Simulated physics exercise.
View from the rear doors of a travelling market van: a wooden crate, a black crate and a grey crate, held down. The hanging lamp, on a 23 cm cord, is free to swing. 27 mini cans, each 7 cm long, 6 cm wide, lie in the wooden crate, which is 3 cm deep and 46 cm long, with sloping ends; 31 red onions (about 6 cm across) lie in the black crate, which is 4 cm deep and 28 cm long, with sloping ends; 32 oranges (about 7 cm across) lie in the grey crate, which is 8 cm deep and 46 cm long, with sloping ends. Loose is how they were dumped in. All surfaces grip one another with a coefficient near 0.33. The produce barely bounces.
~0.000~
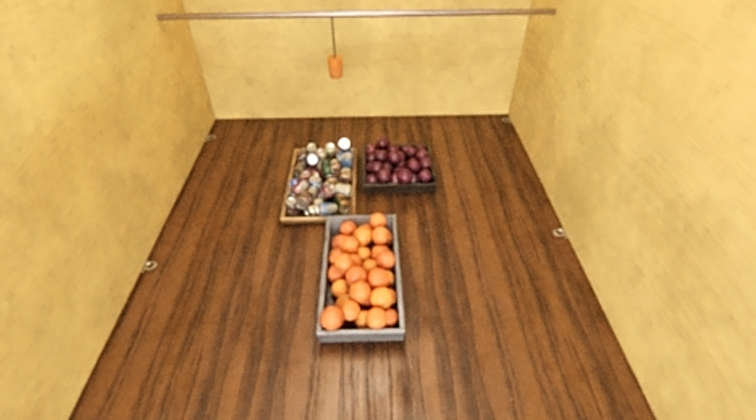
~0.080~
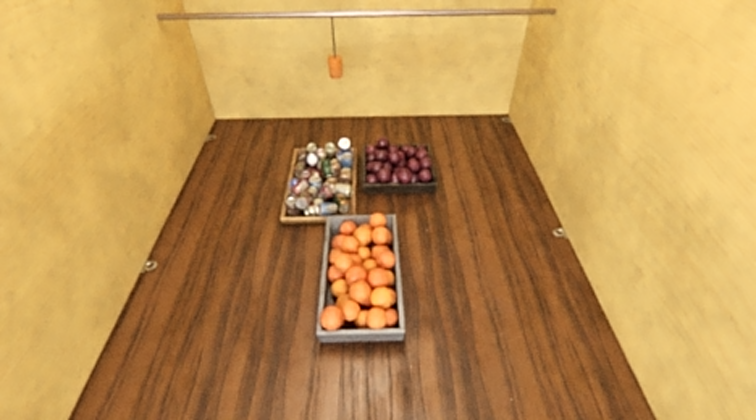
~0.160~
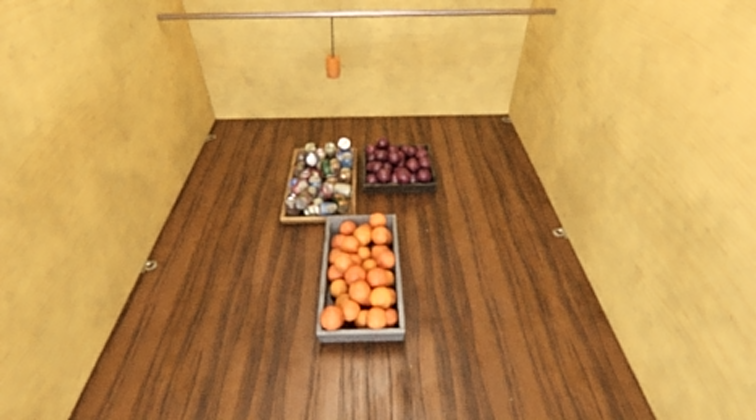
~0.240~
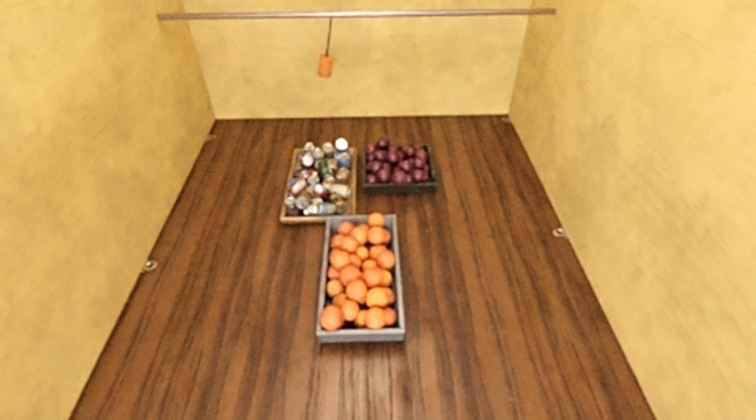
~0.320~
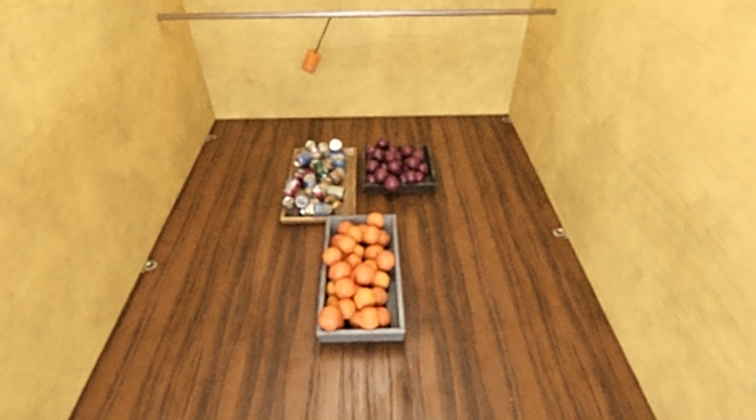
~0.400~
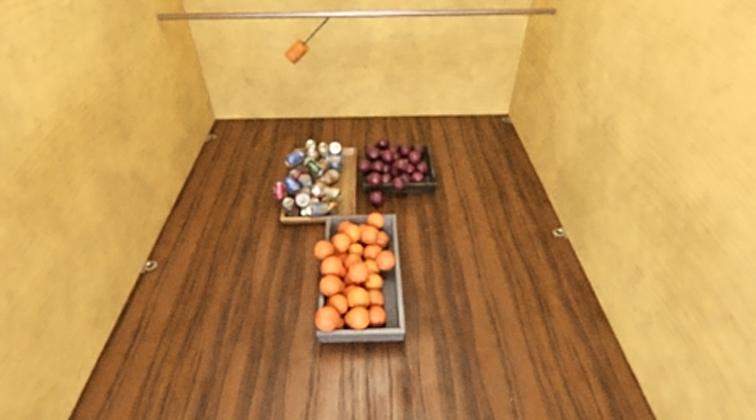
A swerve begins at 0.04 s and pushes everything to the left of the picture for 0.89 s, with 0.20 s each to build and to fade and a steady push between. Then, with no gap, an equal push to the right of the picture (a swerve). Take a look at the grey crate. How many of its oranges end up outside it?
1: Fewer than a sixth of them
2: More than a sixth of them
(2) More than a sixth of them.
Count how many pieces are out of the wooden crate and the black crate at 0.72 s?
Estimate at that time - wooden crate 5, black crate 8, give or take.
After 0.72 s, the wooden crate is down by 5 of 27, the black crate is down by 8 of 31 and the grey crate is down by 8 of 32.
After 1.13 s, the wooden crate is down by 6 of 27, the black crate is down by 9 of 31 and the grey crate is down by 9 of 32.
After 1.70 s, the wooden crate is down by 7 of 27, the black crate is down by 11 of 31 and the grey crate is down by 10 of 32.
Final count (at 2.42 s), the wooden crate is down by 7 of 27, the black crate is down by 11 of 31 and the grey crate is down by 10 of 32. Asked share, 10 of 32, 31 per cent.
